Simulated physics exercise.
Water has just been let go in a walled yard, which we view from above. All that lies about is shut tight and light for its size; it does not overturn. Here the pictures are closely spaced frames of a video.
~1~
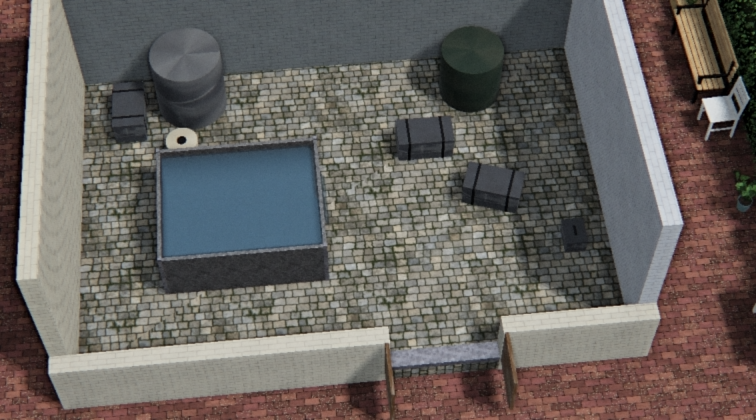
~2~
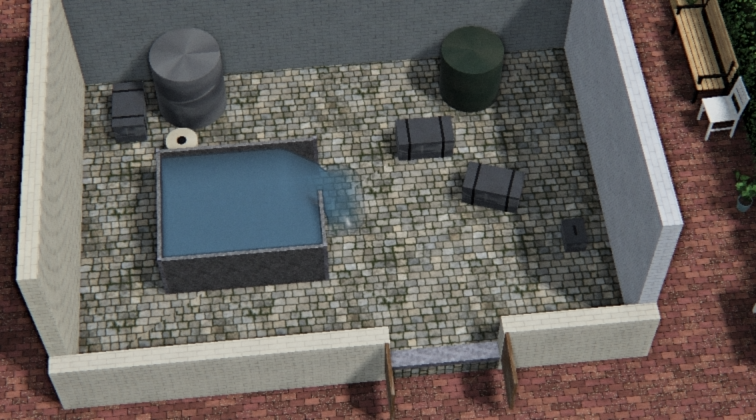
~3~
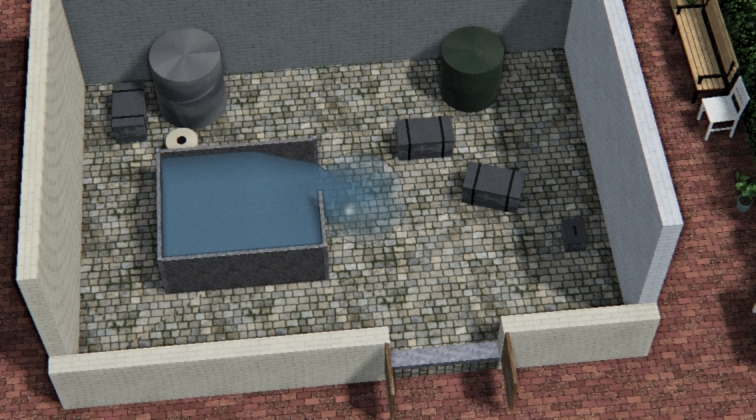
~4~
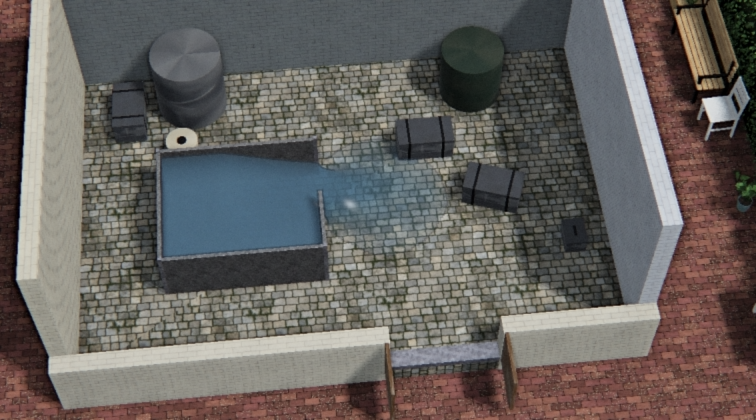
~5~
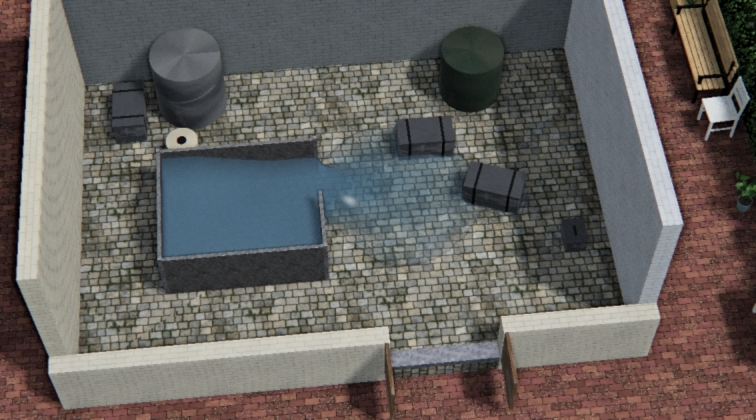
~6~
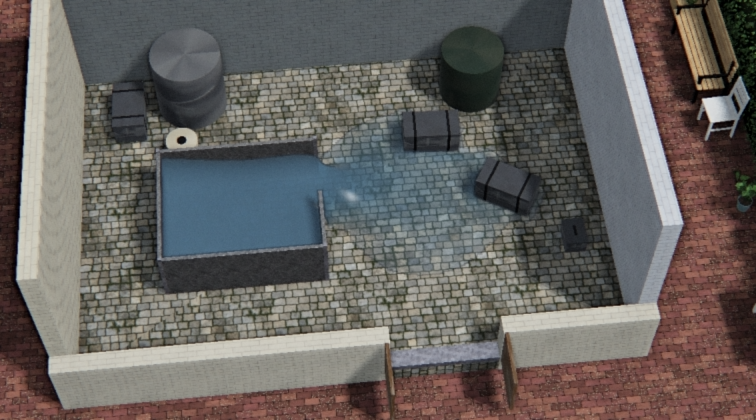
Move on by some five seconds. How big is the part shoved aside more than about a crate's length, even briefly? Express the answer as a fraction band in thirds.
Fraction band: 1/3 to 2/3.
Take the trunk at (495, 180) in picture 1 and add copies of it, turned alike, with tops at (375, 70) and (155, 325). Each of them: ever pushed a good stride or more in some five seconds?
Taking them in order, the first one goes the distance and the second one never gets that far.
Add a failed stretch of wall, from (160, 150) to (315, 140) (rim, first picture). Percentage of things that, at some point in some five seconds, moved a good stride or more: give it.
It comes to some 100 per cent.
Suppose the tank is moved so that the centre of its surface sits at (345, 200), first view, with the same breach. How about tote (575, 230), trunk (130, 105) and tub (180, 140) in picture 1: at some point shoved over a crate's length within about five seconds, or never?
Object by object: Over the mark, below the mark, below the mark.
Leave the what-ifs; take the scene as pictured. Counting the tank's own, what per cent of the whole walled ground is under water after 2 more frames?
Something like 35 in a hundred.
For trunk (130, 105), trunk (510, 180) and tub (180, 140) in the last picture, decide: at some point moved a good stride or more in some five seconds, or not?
The first is not so far, the second driven that far, and the third not so far.
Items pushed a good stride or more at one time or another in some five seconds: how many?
By my reckoning the answer is 3.
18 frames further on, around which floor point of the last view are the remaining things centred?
(392, 173).
A moment on, 2 of 5 are well off their spots; 0 afloat.
Next, 3 of 5 are well off their spots; 3 afloat.
Later, 3 of 5 are well off their spots; 3 afloat.
In the end, 3 of 5 are well off their spots, and 3 have been at some point; 2 afloat.
